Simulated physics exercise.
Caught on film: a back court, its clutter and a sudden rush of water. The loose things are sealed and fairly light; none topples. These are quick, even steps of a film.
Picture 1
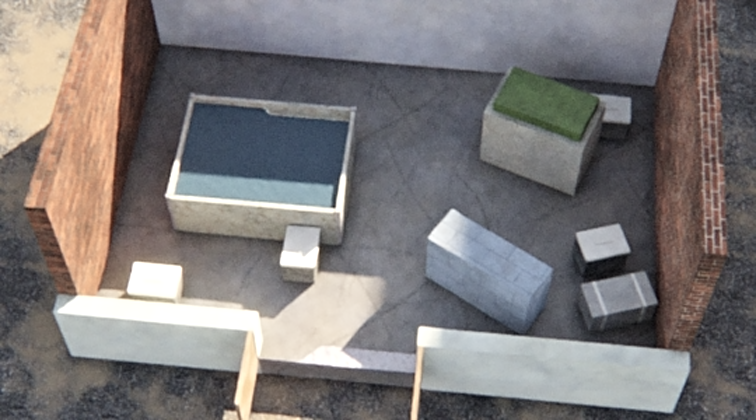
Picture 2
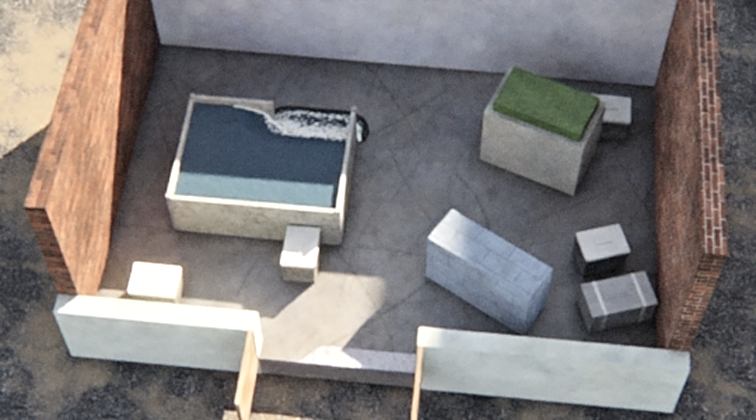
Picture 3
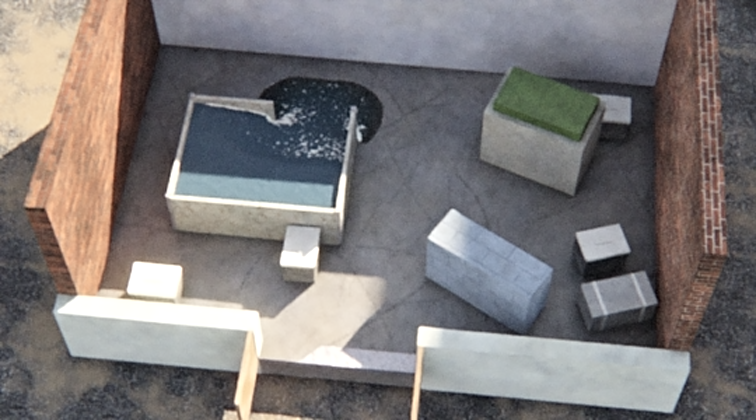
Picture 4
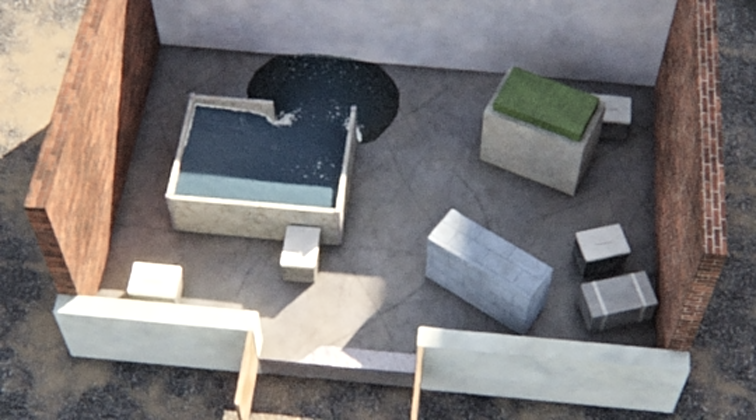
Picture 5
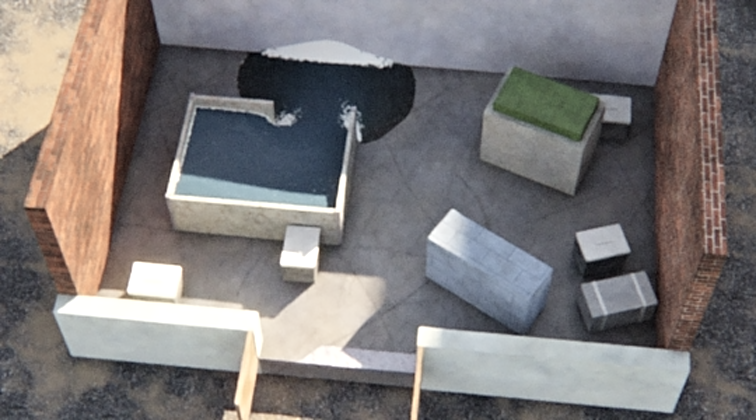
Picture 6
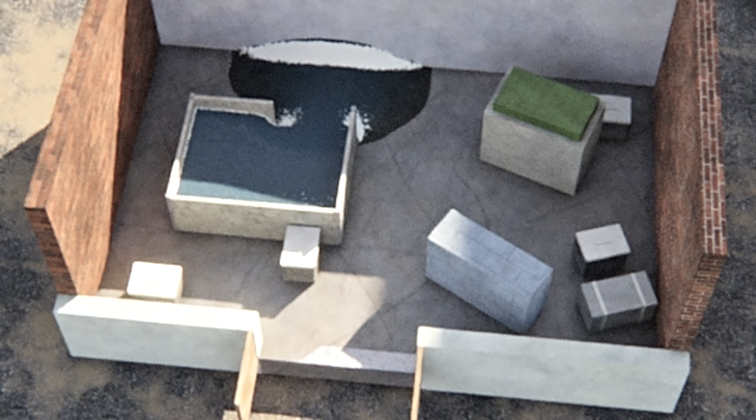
In a walled court, dark water pours from a tank's broken back corner and spreads to the rear wall.
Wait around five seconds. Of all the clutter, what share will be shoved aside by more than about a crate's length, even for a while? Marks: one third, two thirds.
Share: At least two thirds.
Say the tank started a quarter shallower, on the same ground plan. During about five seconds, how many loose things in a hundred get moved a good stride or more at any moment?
Roughly 20 per cent.
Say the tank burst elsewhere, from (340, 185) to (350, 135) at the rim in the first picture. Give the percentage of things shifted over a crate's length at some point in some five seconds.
Close to 60 %.
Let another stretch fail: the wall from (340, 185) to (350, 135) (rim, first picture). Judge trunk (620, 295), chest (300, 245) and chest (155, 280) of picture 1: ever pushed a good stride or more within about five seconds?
In that order: Pushed that far, under that, short of that.
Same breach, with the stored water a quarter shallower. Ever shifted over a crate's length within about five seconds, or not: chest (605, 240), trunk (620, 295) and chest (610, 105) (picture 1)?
As listed: Less than that, no, moved that far.
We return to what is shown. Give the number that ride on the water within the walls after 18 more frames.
The number is 0.
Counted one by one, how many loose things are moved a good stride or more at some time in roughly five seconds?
It comes to 4.
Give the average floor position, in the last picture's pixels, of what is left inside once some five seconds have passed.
Near (444, 295).
A moment on, 0 of 5 are well off their spots; 0 afloat.
Next, 0 of 5 are well off their spots; 1 afloat.
Later, 1 of 5 are well off their spots; 0 afloat.
In the end, 4 of 5 are well off their spots, and 4 have been at some point; 1 afloat.
